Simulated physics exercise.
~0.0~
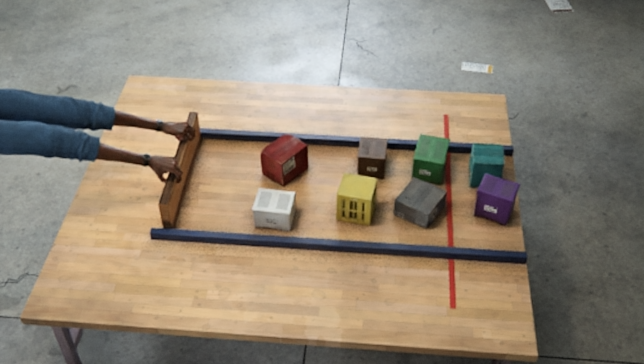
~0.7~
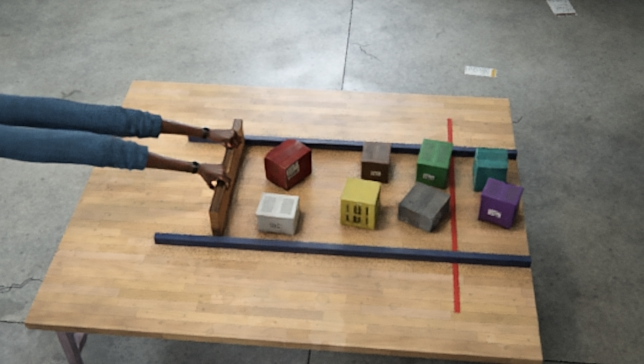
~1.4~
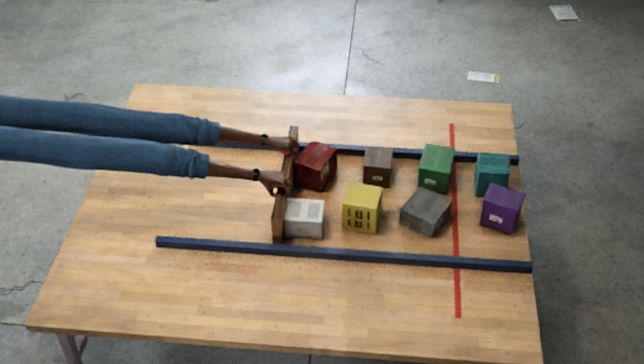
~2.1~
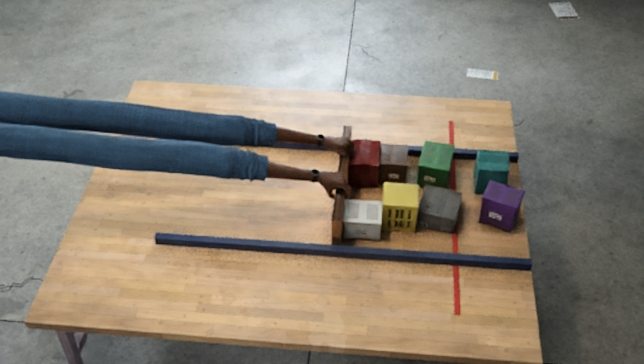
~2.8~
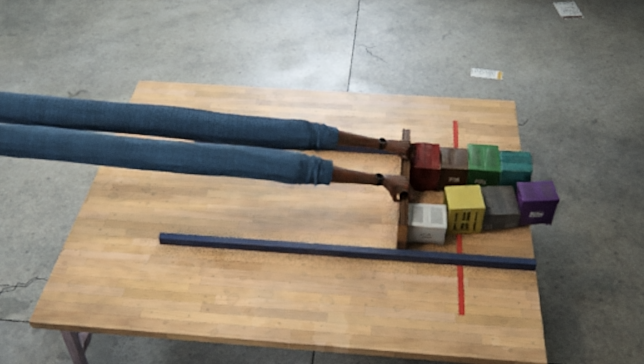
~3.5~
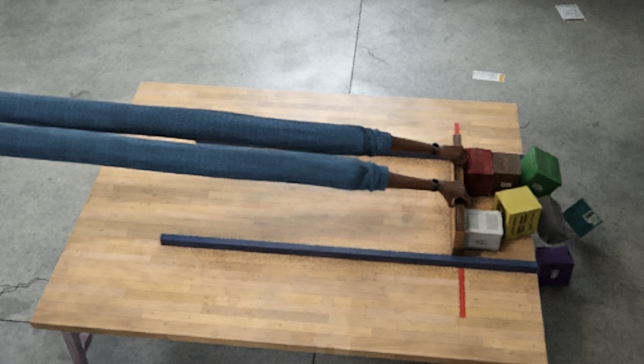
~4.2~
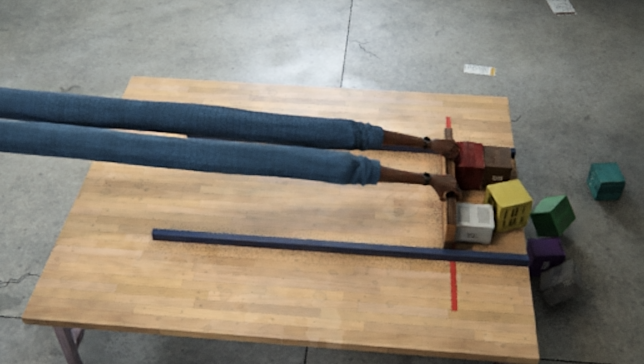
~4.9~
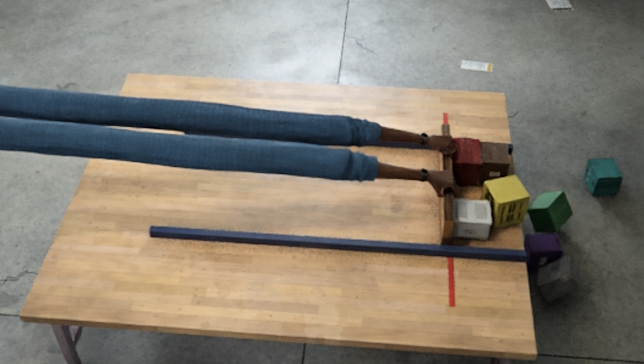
A wooden plank pushed by two hands slid right between two dark rails, gathering eight coloured blocks and shoving them along the table until it stopped at the red line, with the grey, green, turquoise and purple ones tipped off the far edge.
